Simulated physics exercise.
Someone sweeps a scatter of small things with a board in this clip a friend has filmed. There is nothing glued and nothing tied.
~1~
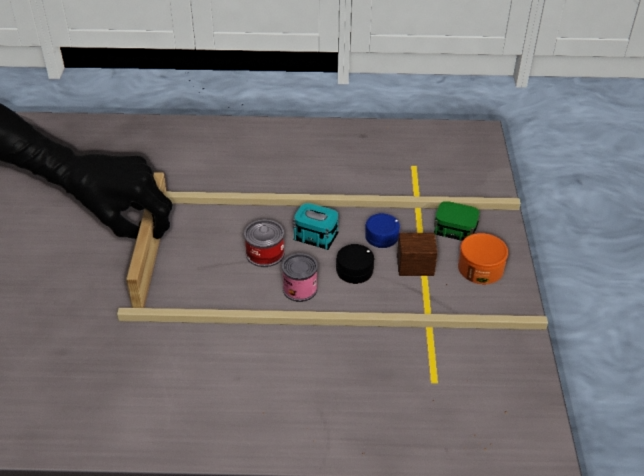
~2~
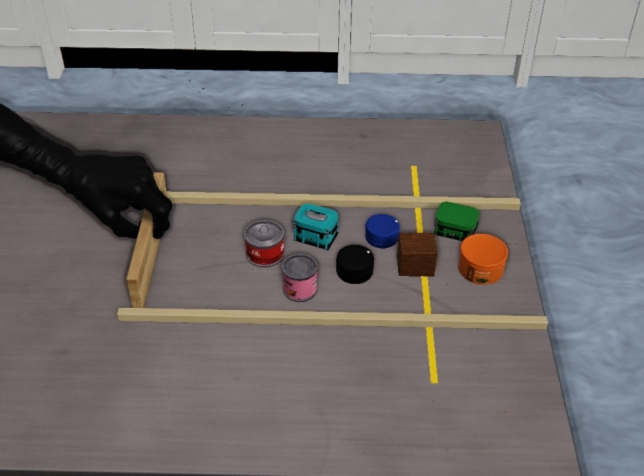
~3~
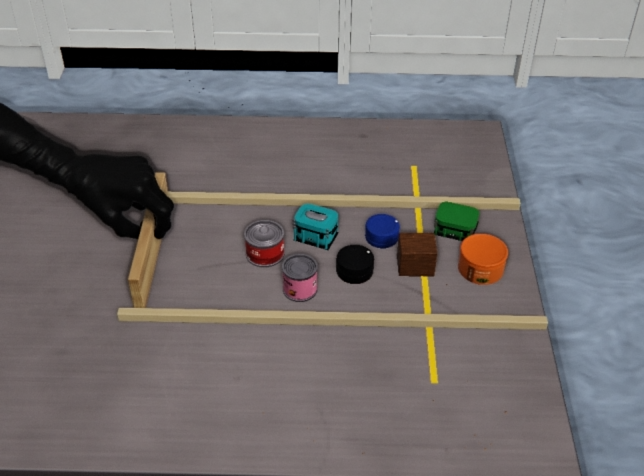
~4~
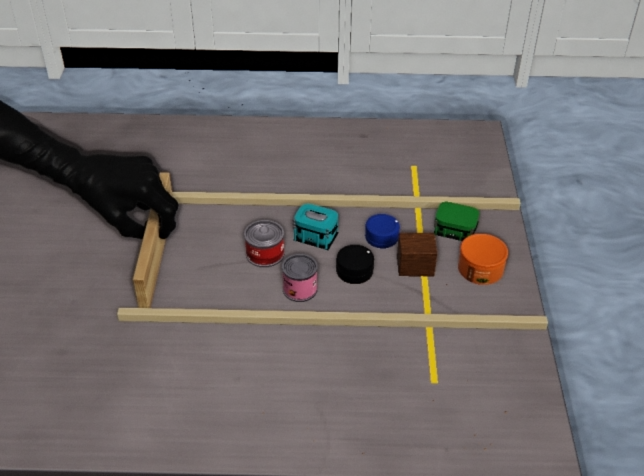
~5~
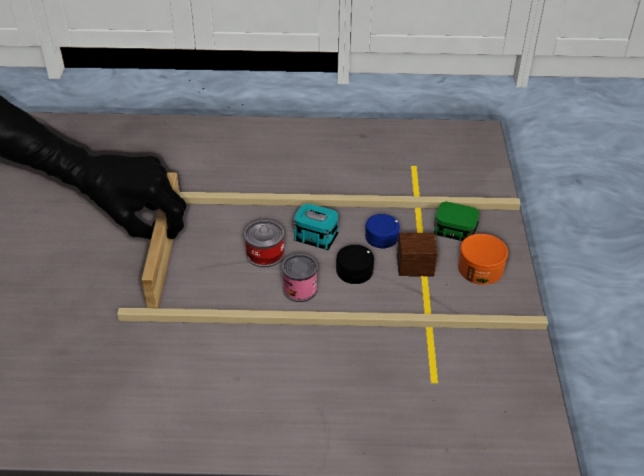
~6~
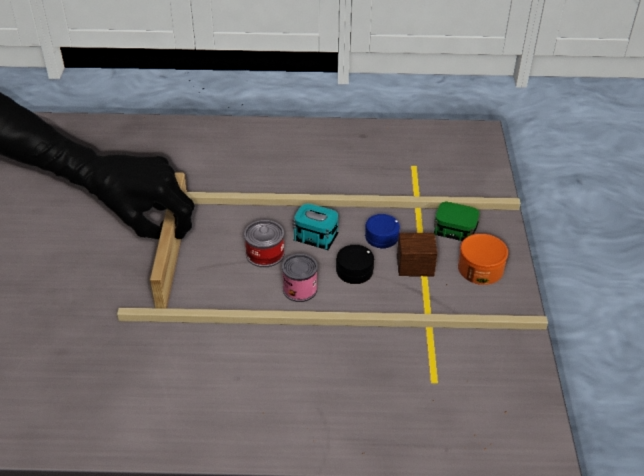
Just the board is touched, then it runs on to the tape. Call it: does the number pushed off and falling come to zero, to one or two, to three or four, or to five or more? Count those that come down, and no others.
It comes to zero.
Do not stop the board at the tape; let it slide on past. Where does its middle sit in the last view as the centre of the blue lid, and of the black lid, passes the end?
(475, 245) and then (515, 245), give or take.
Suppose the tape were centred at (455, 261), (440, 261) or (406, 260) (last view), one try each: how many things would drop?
Respectively, 1, 0 and 0.
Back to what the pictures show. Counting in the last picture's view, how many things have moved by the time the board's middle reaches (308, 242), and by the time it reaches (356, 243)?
That makes 4 at the first spot and 6 at the second.
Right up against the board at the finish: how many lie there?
The number is 3.
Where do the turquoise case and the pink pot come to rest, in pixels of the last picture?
Going in order: First (440, 221), then (445, 292).
Early on, none off yet; orange tub at rest near (482, 259); green case at rest near (456, 222); brown block at rest near (417, 255).
Finally, the number that fall off is zero.
